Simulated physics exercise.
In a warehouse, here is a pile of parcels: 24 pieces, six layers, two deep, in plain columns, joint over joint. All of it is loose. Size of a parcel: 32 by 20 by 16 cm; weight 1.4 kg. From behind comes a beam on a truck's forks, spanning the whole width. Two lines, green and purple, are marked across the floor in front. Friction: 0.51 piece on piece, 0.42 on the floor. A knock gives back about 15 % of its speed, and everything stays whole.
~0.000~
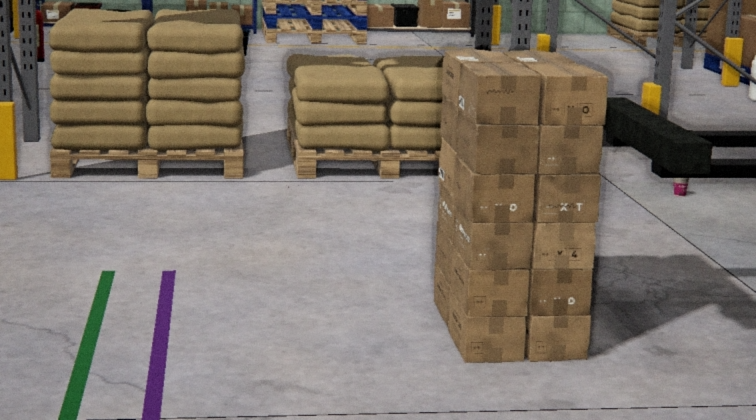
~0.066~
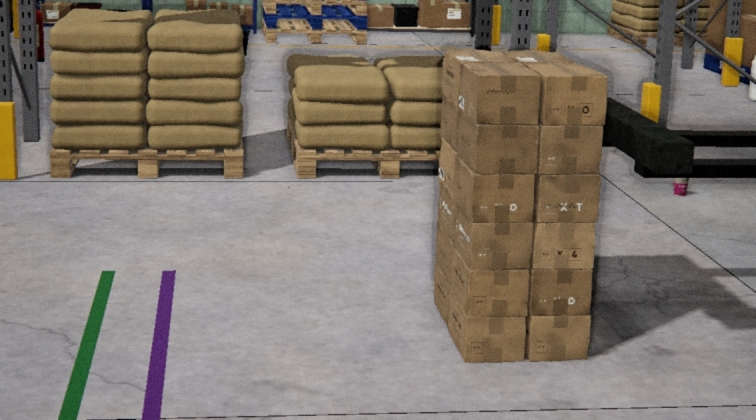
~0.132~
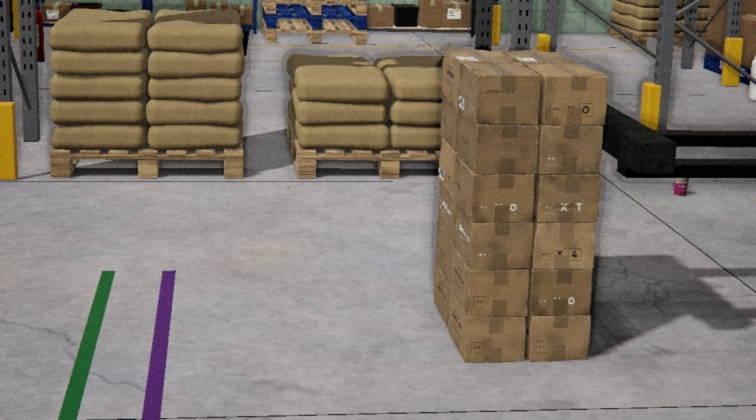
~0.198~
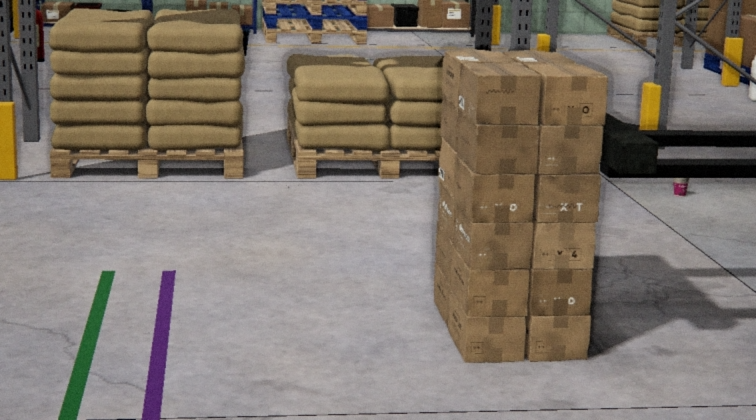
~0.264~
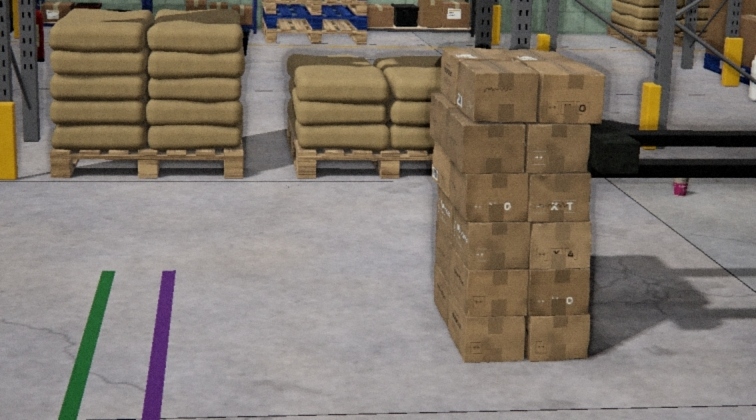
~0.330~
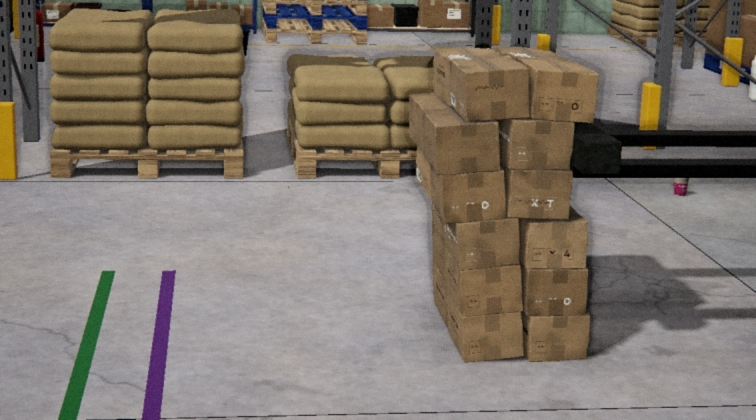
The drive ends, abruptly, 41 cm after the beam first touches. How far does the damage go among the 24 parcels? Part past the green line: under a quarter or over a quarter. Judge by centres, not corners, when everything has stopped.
The part is under a quarter.
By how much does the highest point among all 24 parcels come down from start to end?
Some 45 cm lower.
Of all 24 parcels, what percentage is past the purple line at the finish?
Near 15 per cent.
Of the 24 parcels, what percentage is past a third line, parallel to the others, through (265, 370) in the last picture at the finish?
About 30 per cent.
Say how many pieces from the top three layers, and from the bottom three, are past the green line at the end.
From the top 3, from the bottom 0.
After 0.48 s, none of the 24 parcels past the green line, 20 disturbed.
In the end (2.0 s), 3 of the 24 parcels past the green line. That is 12 per cent.
